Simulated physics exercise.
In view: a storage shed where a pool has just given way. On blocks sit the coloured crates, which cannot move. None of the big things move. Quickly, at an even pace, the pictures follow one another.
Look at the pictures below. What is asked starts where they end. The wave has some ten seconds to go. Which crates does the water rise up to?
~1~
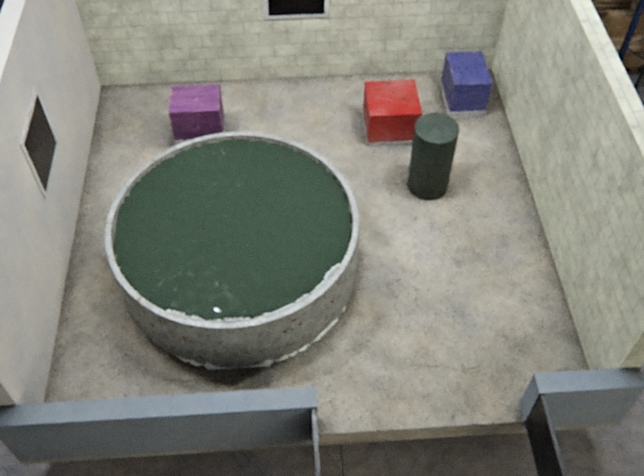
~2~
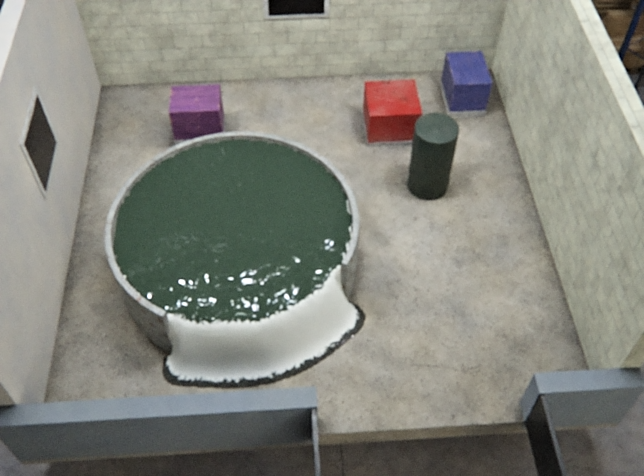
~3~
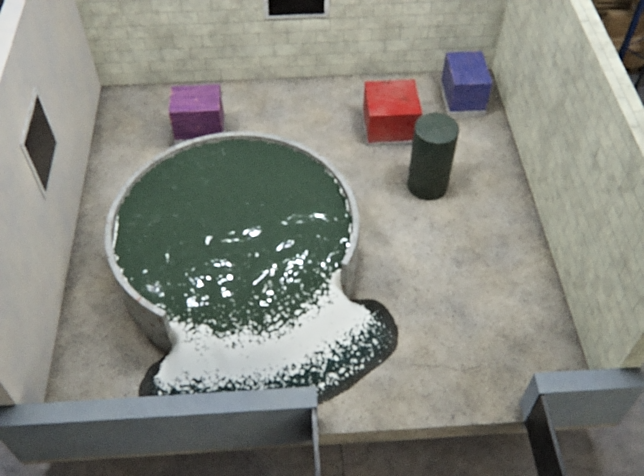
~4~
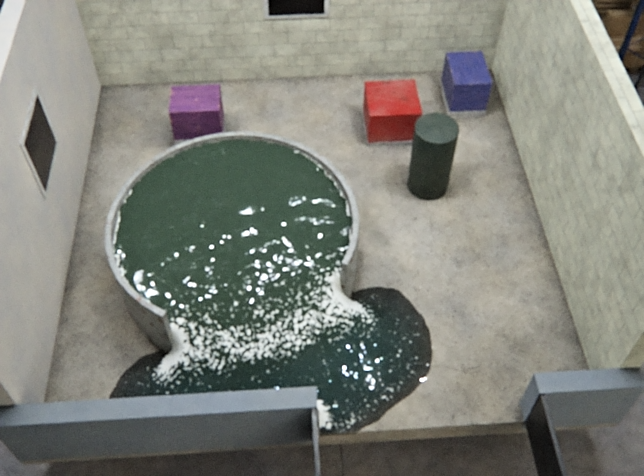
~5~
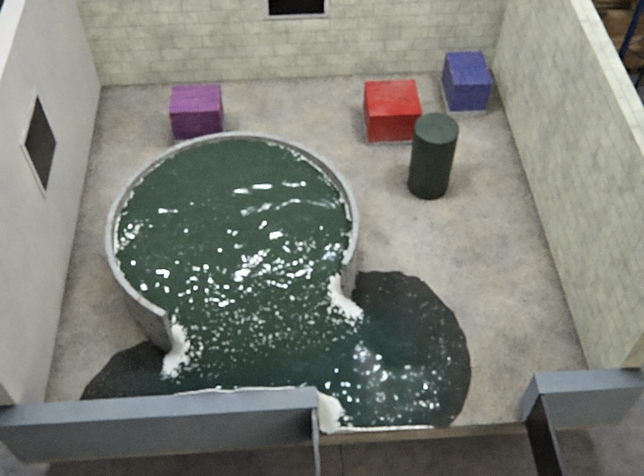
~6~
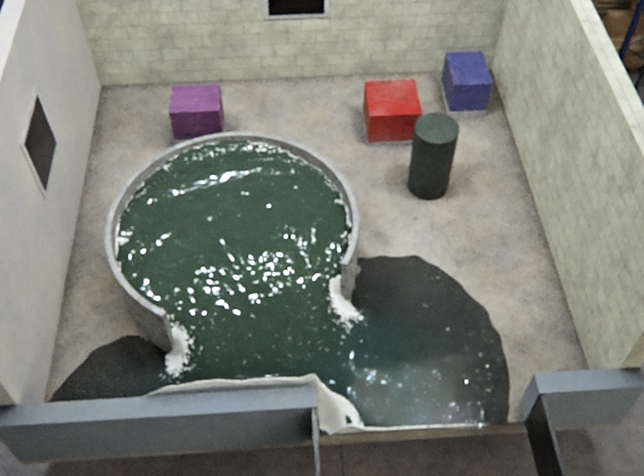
In order: The blue crate meets the water. The purple crate never meets the water. The red crate meets the water.
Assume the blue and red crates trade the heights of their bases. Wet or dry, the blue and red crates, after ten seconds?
First the blue crate: It is flooded; then the red crate: It is flooded.
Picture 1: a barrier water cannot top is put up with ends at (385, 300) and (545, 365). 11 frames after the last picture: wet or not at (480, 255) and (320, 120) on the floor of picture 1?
Untouched, untouched.
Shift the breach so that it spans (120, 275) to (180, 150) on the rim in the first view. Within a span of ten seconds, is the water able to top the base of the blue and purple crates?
First, the blue crate is flooded; second, the purple crate is flooded.
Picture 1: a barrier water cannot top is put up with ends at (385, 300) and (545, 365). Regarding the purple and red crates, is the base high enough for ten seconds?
Purple: Stays clear; red: Is reached.
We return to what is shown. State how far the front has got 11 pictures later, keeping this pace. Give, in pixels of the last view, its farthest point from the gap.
I reckon the front has reached (93, 135) by then.
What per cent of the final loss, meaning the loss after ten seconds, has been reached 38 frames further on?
My figure: 80 percent.
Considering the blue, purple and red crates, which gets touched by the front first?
That's the purple crate.
A moment on, water covers 30 % of the floor; the blue crate not reached, the purple crate not reached, the red crate not reached.
Next, water covers 40 % of the floor; the blue crate not reached, the purple crate not reached, the red crate not reached.
Then, water covers 65 % of the floor; the blue crate water round its plinth, the purple crate water round its plinth, the red crate water round its plinth.
Later, water covers 100 % of the floor; the blue crate water round its plinth, the purple crate water round its plinth, the red crate water round its plinth.
In the end, water covers 100 % of the floor; the blue crate was topped, the purple crate stayed above the water, the red crate was topped.
